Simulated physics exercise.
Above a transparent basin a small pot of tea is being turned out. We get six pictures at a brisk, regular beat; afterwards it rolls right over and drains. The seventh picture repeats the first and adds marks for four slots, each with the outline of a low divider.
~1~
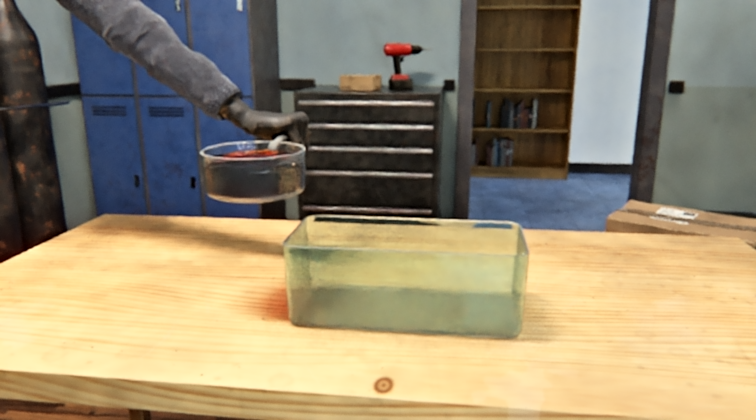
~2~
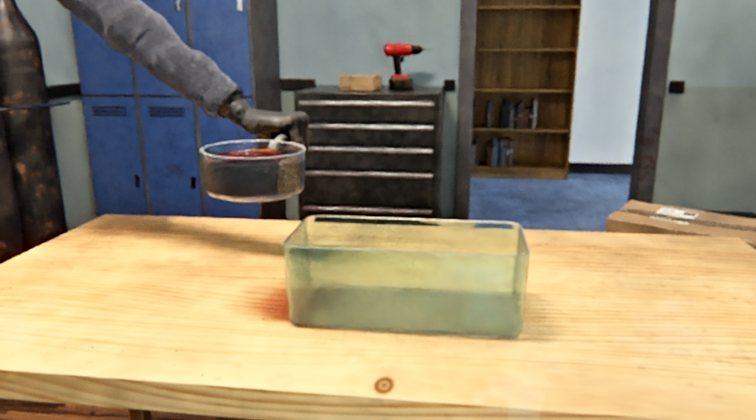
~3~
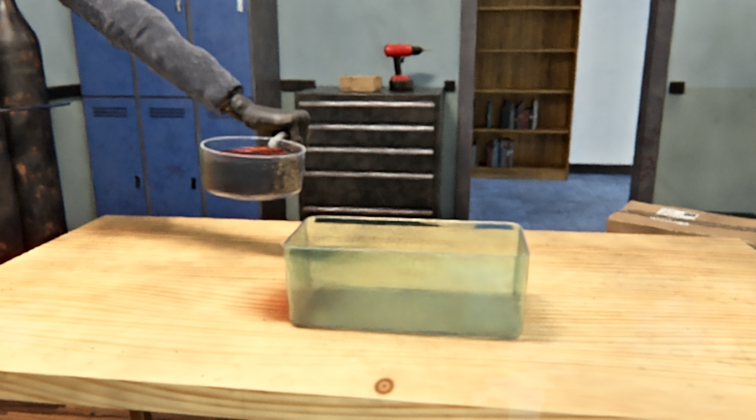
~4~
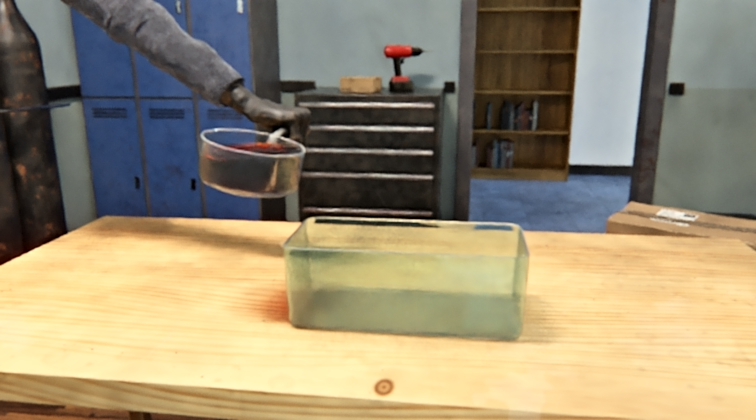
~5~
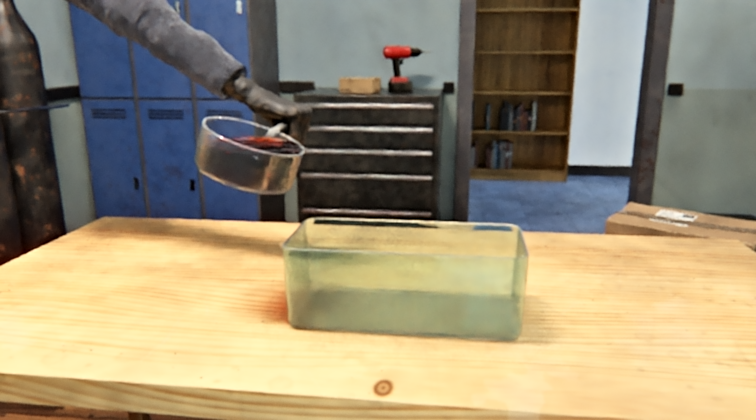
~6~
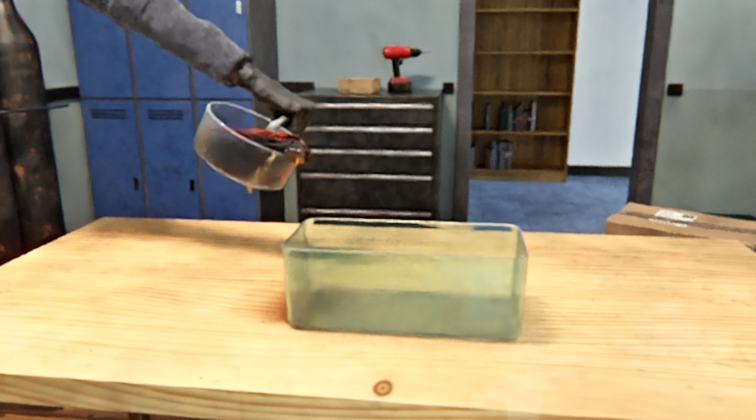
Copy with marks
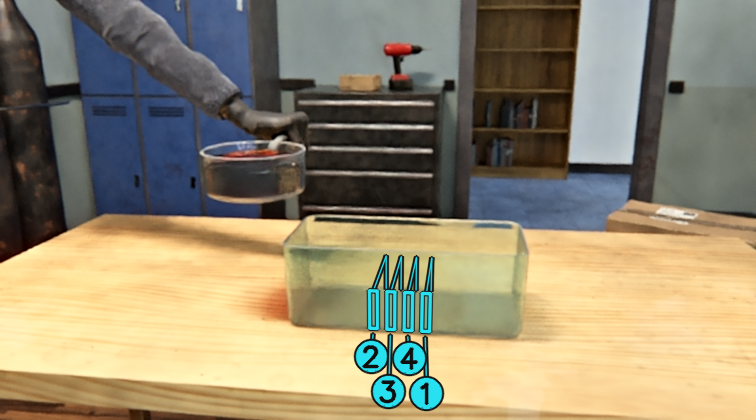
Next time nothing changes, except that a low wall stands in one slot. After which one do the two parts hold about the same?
Slot 2.
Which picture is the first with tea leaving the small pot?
Picture 5.
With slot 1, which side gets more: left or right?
The left side.
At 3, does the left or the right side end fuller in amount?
The left side.
In cyan, 1 at (425, 337); 2 at (373, 334); 3 at (390, 335); 4 at (407, 336).
For slot 1, about 95 % ends left of the wall and 5 % right of it.
For slot 2, about 46 % ends left of the wall and 52 % right of it.
For slot 3, about 82 % ends left of the wall and 16 % right of it.
For slot 4, about 96 % ends left of the wall and 3 % right of it.
